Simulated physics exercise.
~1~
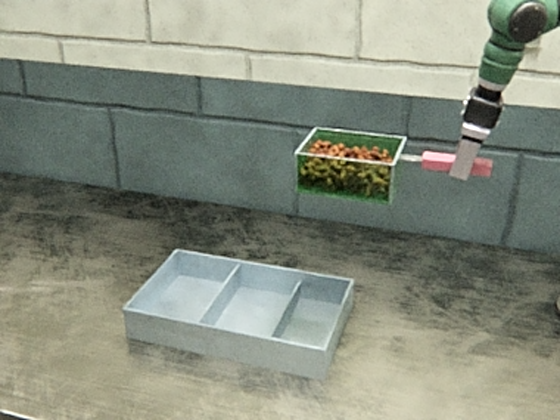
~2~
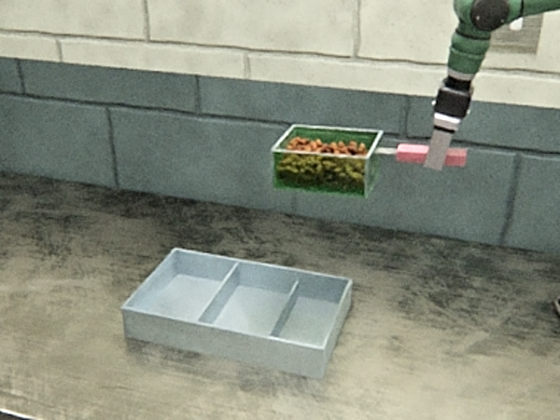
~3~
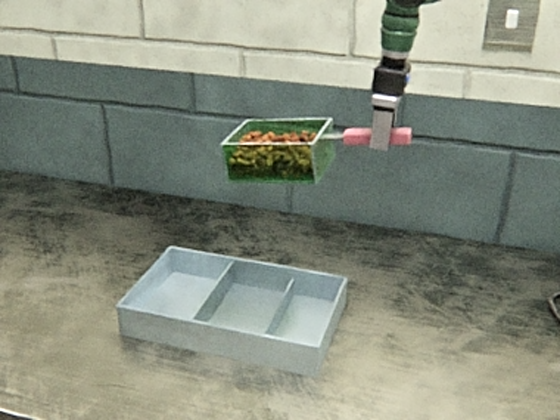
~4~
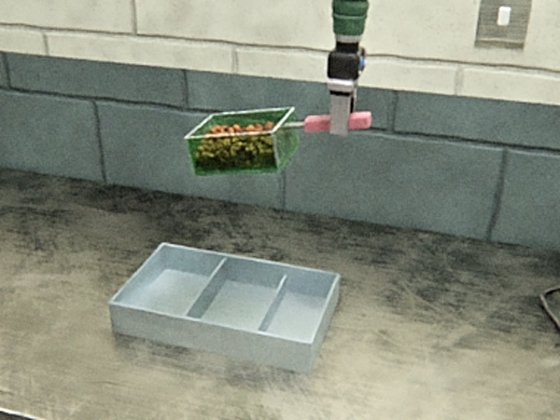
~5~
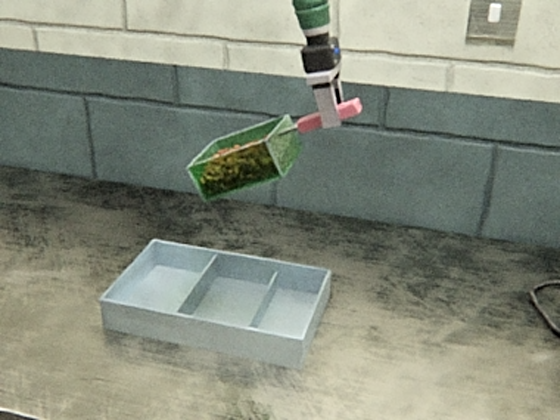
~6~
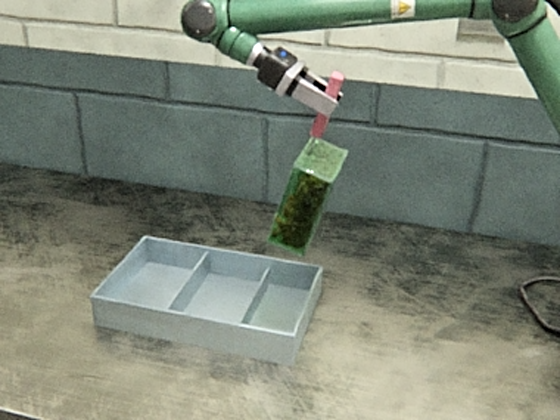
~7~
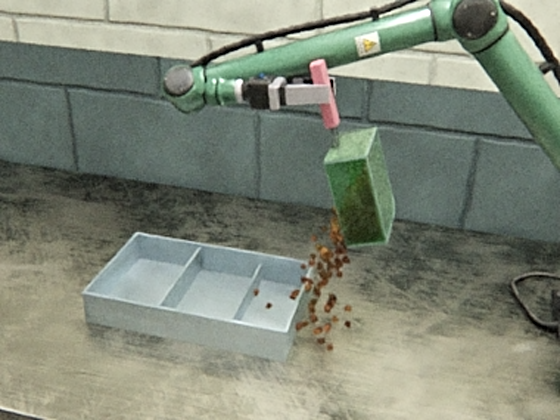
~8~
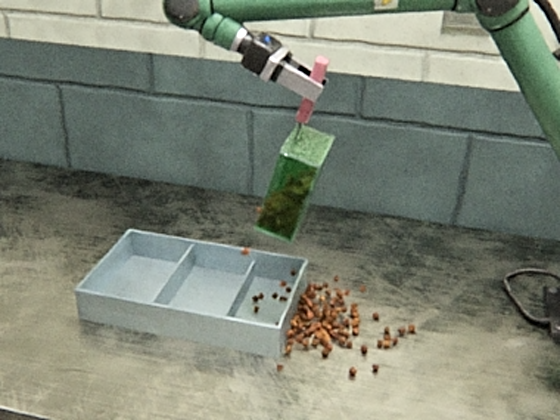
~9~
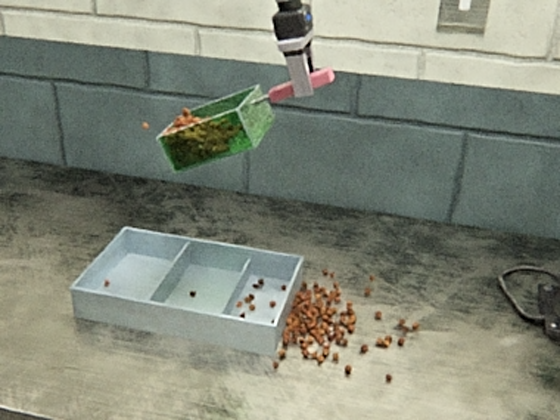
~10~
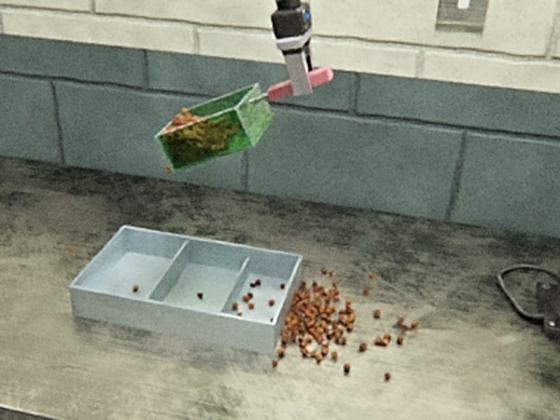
Reddish-brown pellets spilling beside a grey divided tray as a green robot arm tips a clear green box, then levels it partly full.
